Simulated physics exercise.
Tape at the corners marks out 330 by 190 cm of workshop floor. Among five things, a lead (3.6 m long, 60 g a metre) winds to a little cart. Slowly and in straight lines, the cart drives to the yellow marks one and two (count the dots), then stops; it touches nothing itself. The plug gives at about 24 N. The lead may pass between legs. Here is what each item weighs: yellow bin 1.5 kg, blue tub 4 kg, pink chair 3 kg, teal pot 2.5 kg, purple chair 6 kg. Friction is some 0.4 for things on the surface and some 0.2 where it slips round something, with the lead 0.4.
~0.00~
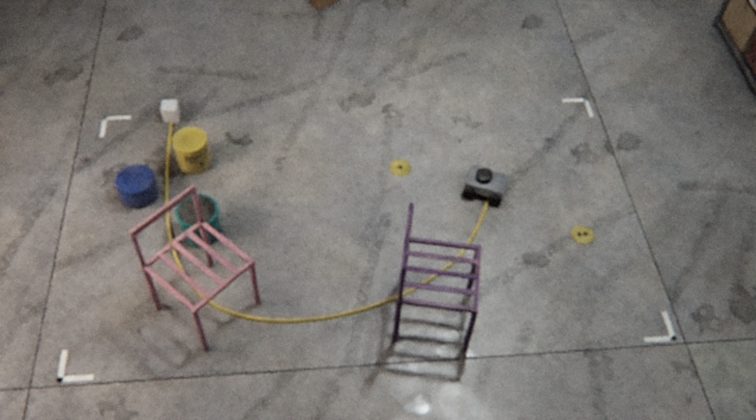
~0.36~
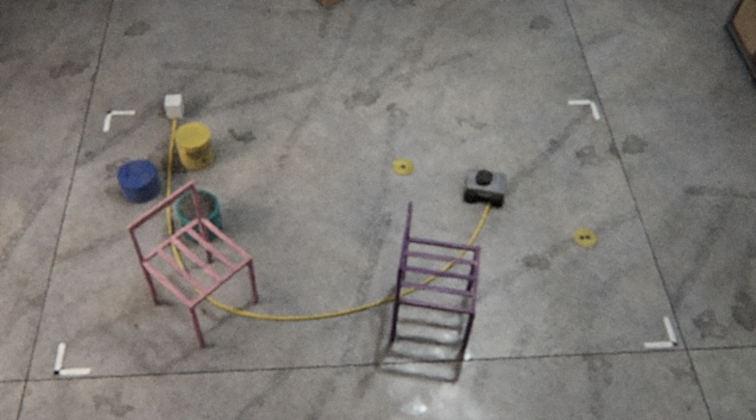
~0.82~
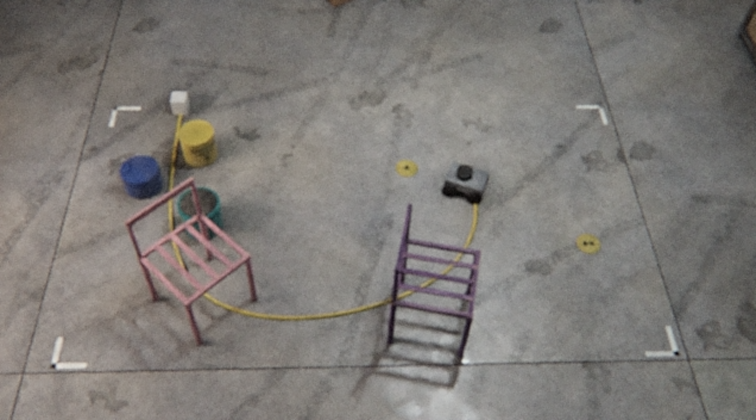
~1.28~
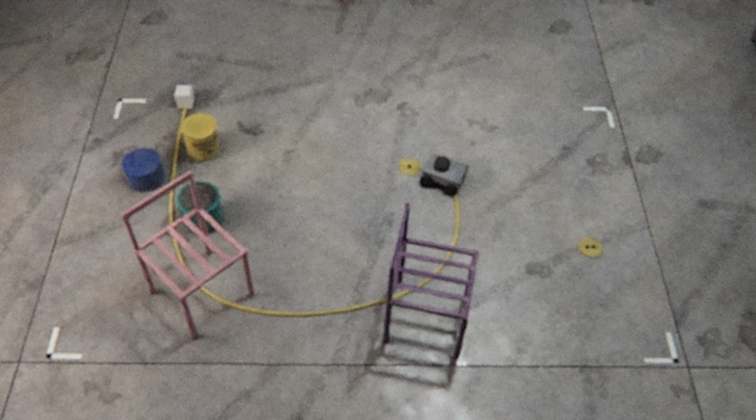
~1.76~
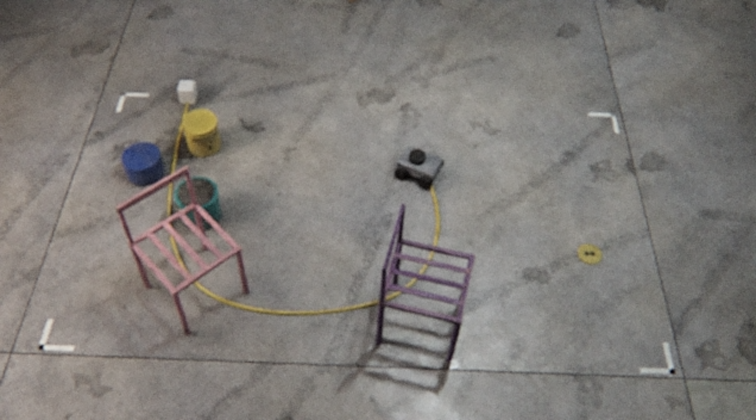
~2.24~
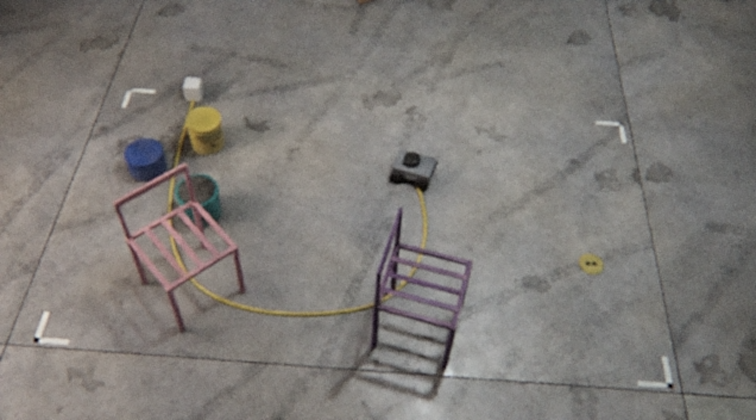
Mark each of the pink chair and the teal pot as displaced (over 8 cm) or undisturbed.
Marks: Pink chair undisturbed; teal pot undisturbed.
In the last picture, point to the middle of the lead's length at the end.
(271, 293) or so.
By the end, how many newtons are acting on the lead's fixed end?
2 N.
At 3.1 s, cart at (463, 197), lead slack at the fixed end; nothing else has moved.
At 4.0 s, cart at (508, 220), lead slack at the fixed end; nothing else has moved.
At 4.9 s, cart at (555, 245), lead slack at the fixed end; nothing else has moved.
At 5.7 s, cart at (588, 263), 3 N at the fixed end; nothing else has moved.
At 6.1 s, cart at (588, 263), 2 N at the fixed end; pink chair 0 cm off its start at (181, 242), teal pot 0 cm off its start at (197, 190).
